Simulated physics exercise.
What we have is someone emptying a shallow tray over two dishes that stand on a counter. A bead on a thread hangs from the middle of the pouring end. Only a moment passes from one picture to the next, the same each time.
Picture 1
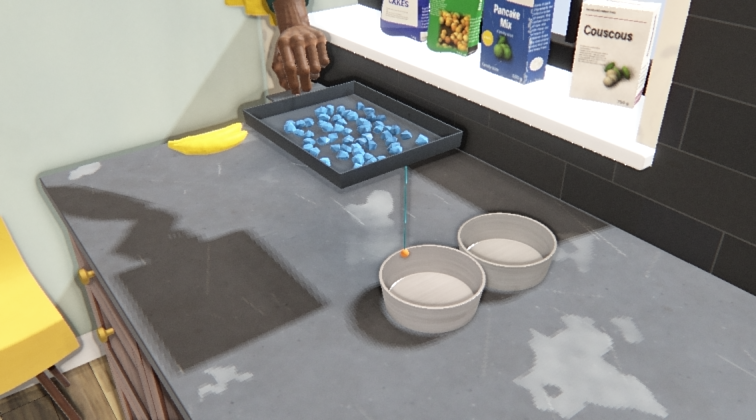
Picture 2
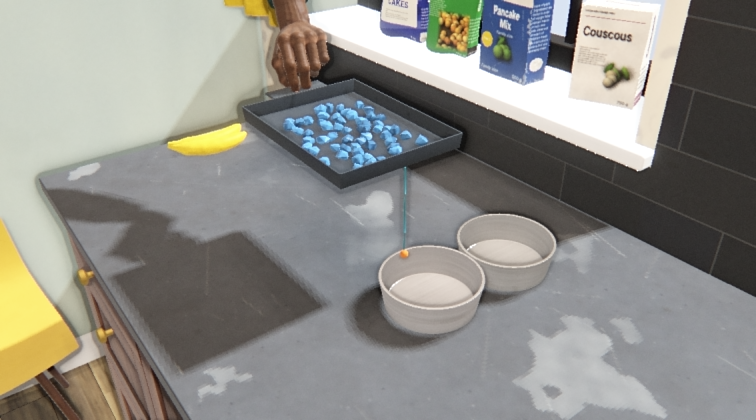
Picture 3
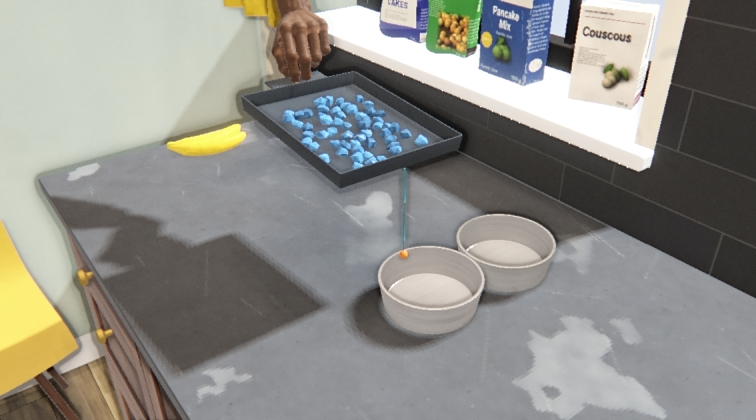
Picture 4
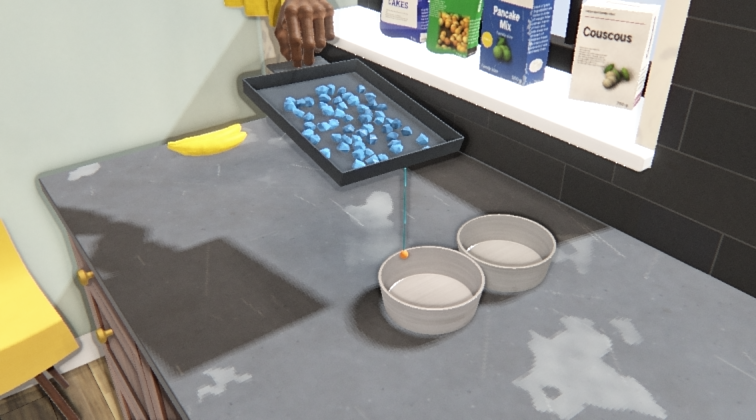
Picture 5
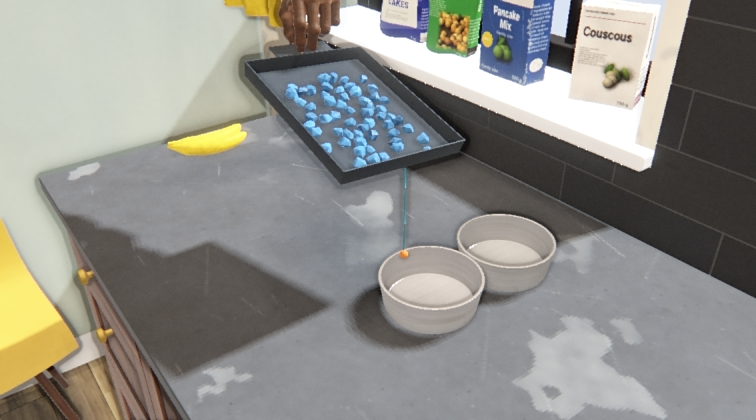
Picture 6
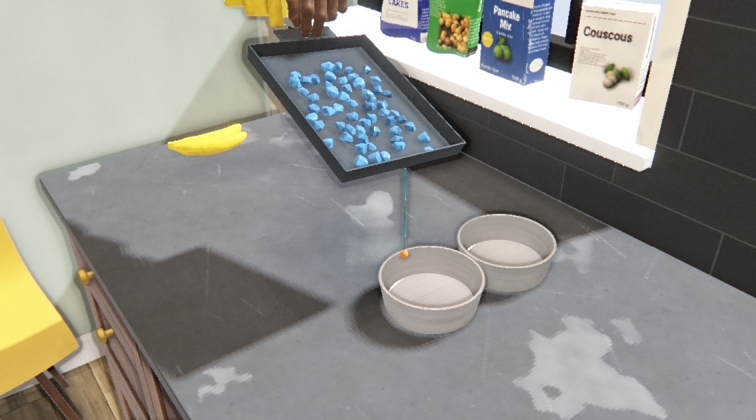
A hand tilting a dark tray of blue stones steadily more steeply above a grey counter with two round dishes.
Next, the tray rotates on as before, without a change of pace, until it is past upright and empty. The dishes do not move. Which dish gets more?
It favours the left-hand dish.
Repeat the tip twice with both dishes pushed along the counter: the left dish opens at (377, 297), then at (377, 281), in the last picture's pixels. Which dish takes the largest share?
One: The right-hand dish. Two: The right-hand dish.
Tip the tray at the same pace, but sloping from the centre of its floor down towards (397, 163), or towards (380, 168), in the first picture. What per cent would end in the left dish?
Near 70 % and 50 %.
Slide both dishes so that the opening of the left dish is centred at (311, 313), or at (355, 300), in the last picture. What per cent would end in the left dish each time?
Near 0 % and 0 %.
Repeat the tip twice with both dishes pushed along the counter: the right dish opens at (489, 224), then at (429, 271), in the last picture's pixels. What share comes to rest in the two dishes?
First some 60, then 70 per cent.
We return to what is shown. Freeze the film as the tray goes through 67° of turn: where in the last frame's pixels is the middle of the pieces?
Close to (429, 144).
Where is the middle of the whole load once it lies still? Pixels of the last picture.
Close to (448, 294).
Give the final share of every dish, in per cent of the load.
For the left dish some 70 %, for the right dish some 20 %.
Soon, tray tipped steeply; nearly all on the tray; a stray few in the air.
A while on, tray tipped past a quarter turn; about half on the tray; about a quarter in the left dish; a small part in the right dish; a stray few outside both; a small part in the air.
Towards the end, tray tipped past a quarter turn; about two thirds in the left dish; about a quarter in the right dish; a small part outside both.
Finally, tray tipped past a quarter turn; about two thirds in the left dish; about a quarter in the right dish; a small part outside both.
